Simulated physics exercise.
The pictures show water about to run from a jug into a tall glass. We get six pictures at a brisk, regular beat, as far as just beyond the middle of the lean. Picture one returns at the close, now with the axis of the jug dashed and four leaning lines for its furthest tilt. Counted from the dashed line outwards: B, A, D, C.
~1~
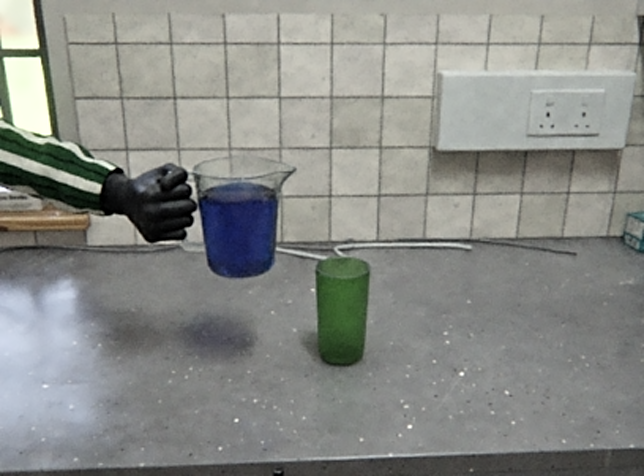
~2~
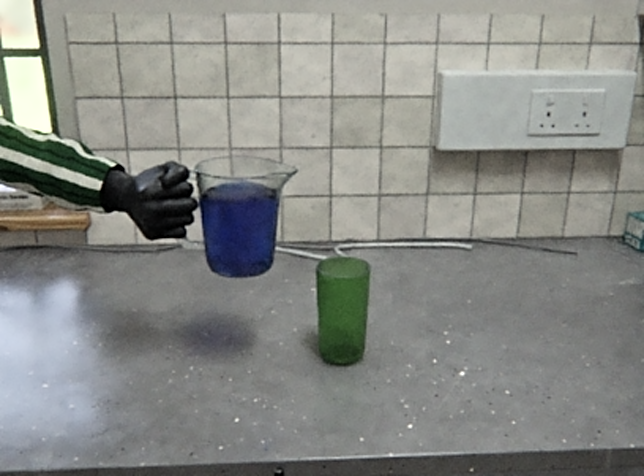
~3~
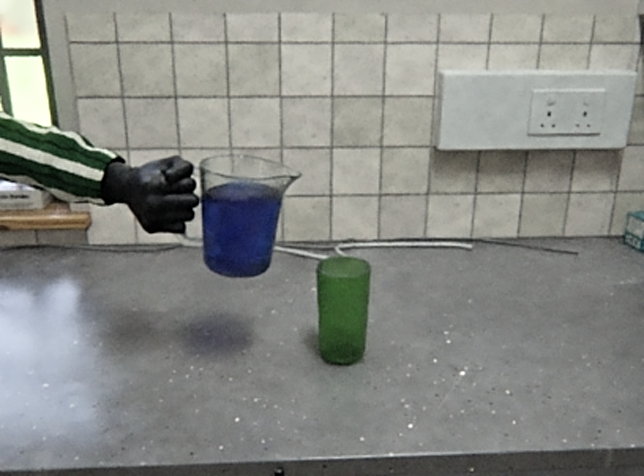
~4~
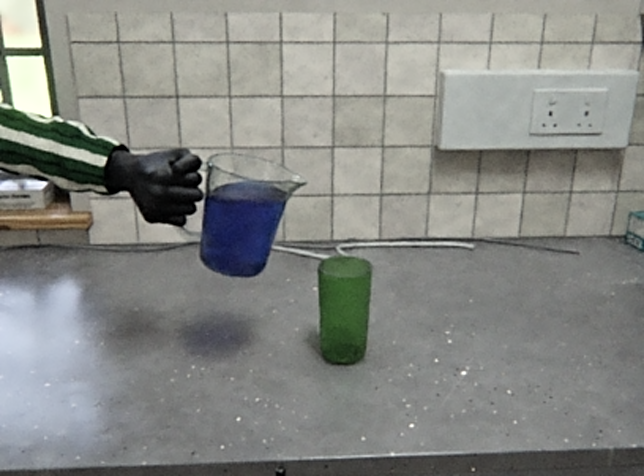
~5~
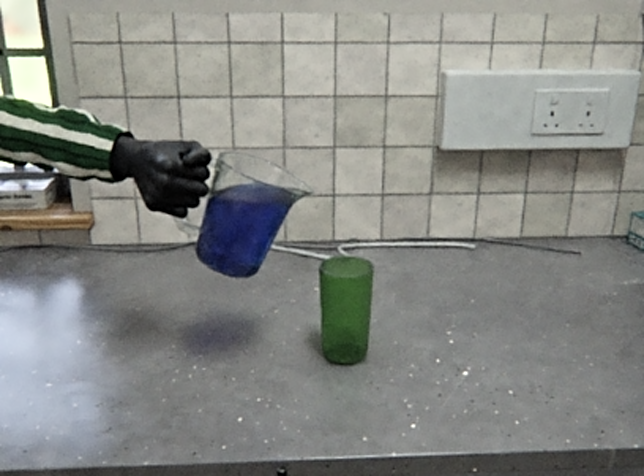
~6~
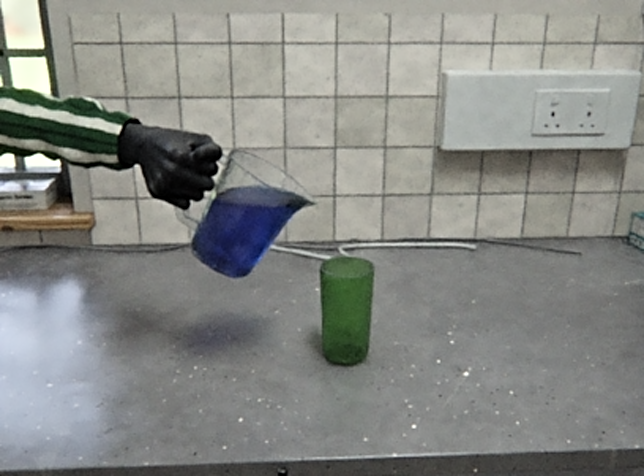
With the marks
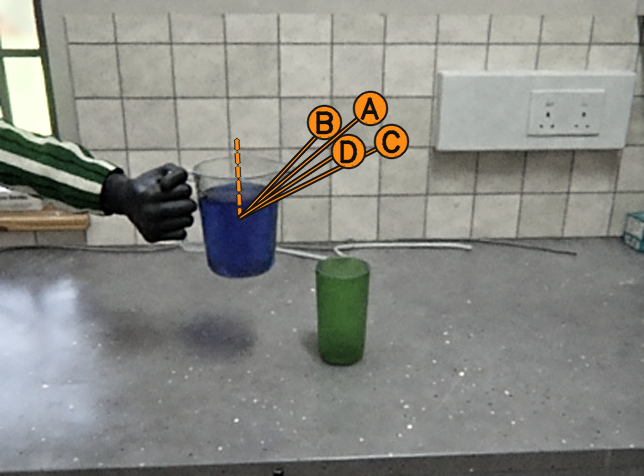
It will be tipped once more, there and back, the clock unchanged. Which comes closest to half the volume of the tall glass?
D beats the others.
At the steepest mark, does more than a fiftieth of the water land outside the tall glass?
No.
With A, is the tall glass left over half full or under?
Under half.
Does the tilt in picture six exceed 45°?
No, it does not.
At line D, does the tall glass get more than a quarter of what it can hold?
Yes, it does.
In orange, A at (357, 119); B at (315, 137); C at (376, 148); D at (332, 157).
Choosing A, the tall glass ends with about 33 % of what it can hold.
Choosing B, the tall glass ends with about 20 % of what it can hold.
Choosing C, the tall glass ends with about 67 % of what it can hold.
Choosing D, the tall glass ends with about 48 % of what it can hold.
